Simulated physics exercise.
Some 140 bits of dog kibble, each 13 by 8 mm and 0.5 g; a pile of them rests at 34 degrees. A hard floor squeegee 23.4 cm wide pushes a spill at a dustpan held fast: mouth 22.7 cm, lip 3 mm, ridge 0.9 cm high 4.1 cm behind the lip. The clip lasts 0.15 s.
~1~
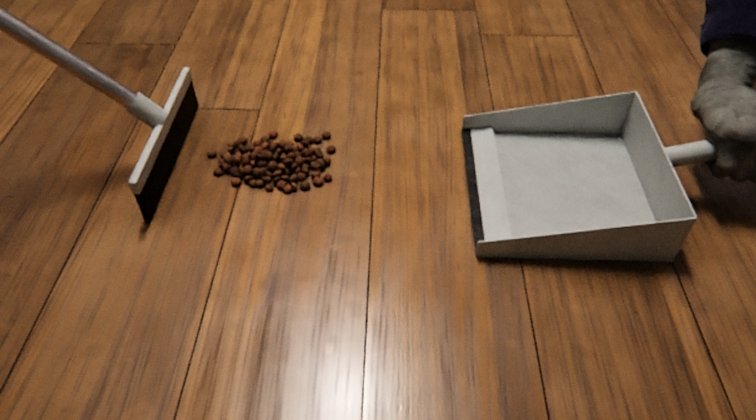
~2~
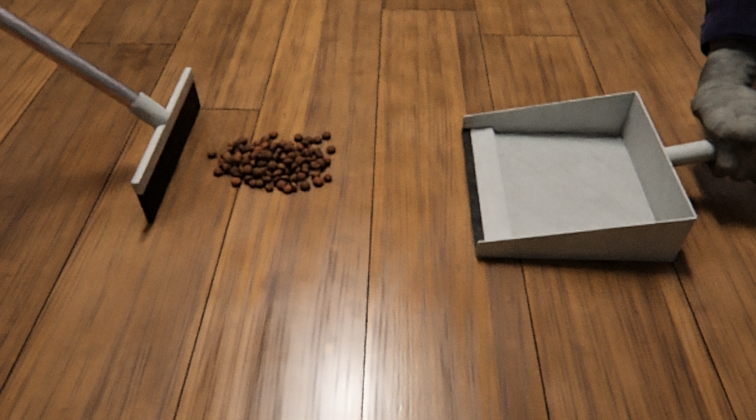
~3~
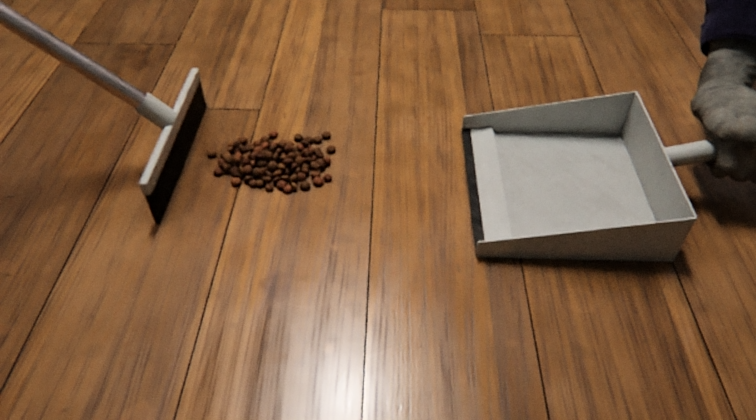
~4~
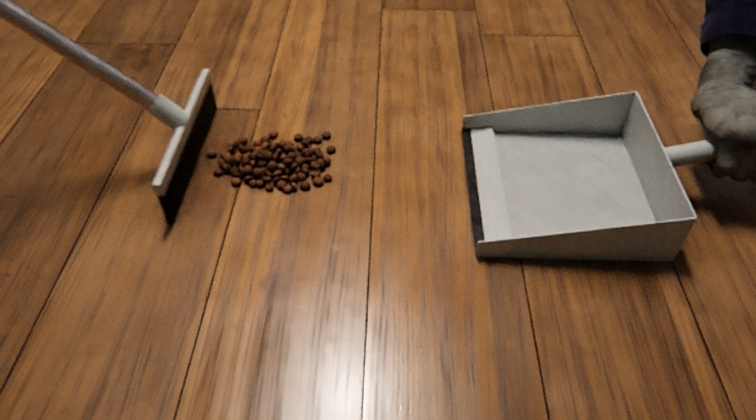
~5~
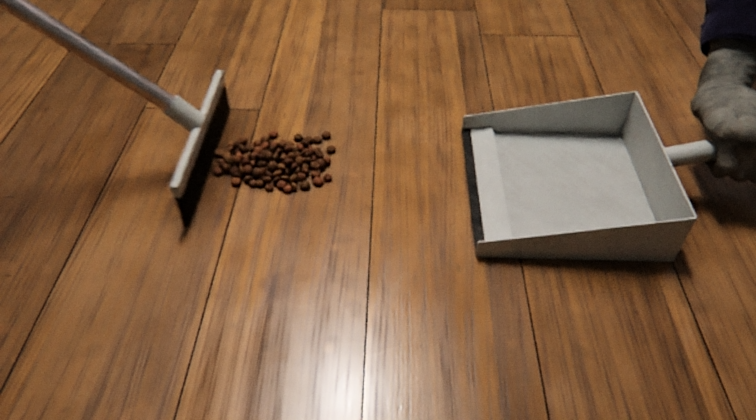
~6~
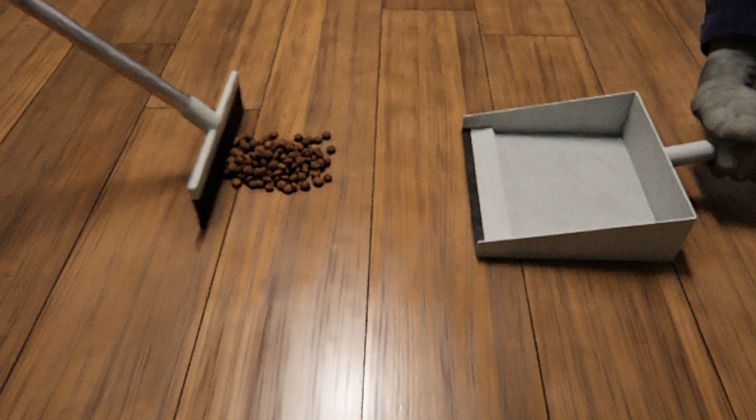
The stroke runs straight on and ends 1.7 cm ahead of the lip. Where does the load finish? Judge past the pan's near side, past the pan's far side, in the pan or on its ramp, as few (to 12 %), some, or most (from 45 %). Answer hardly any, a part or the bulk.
Near side: Hardly any, far side: Hardly any, pan: The bulk.
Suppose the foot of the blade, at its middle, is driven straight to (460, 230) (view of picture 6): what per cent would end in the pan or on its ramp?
Some 60 per cent.
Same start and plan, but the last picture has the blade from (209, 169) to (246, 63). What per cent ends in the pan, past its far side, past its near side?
Pan 5, far 45, near 0.
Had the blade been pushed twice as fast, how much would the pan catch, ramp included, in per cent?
In that case some 75 per cent.
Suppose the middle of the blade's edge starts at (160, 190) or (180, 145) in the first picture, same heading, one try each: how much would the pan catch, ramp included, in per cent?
About 50 and 65 per cent.
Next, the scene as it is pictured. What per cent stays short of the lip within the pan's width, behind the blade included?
Roughly 25 per cent.
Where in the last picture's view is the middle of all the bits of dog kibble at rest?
Around (481, 172).
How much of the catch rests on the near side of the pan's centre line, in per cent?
Some 40 per cent.
Then, 0.22 s after the last picture, middle of the blade 17 cm from the lip; 0 % over the lip, far side 5 %, near side 0 %.
Then, 0.37 s after the last picture, middle of the blade 6 cm from the lip; 0 % over the lip, far side 5 %, near side 0 %.
Then, 0.64 s after the last picture, middle of the blade 2 cm from the lip; 65 % over the lip, far side 5 %, near side 0 %.
In the end, near side 0 %, far side 5 %, pan 65 %, in front of the lip or behind the blade 25 %.
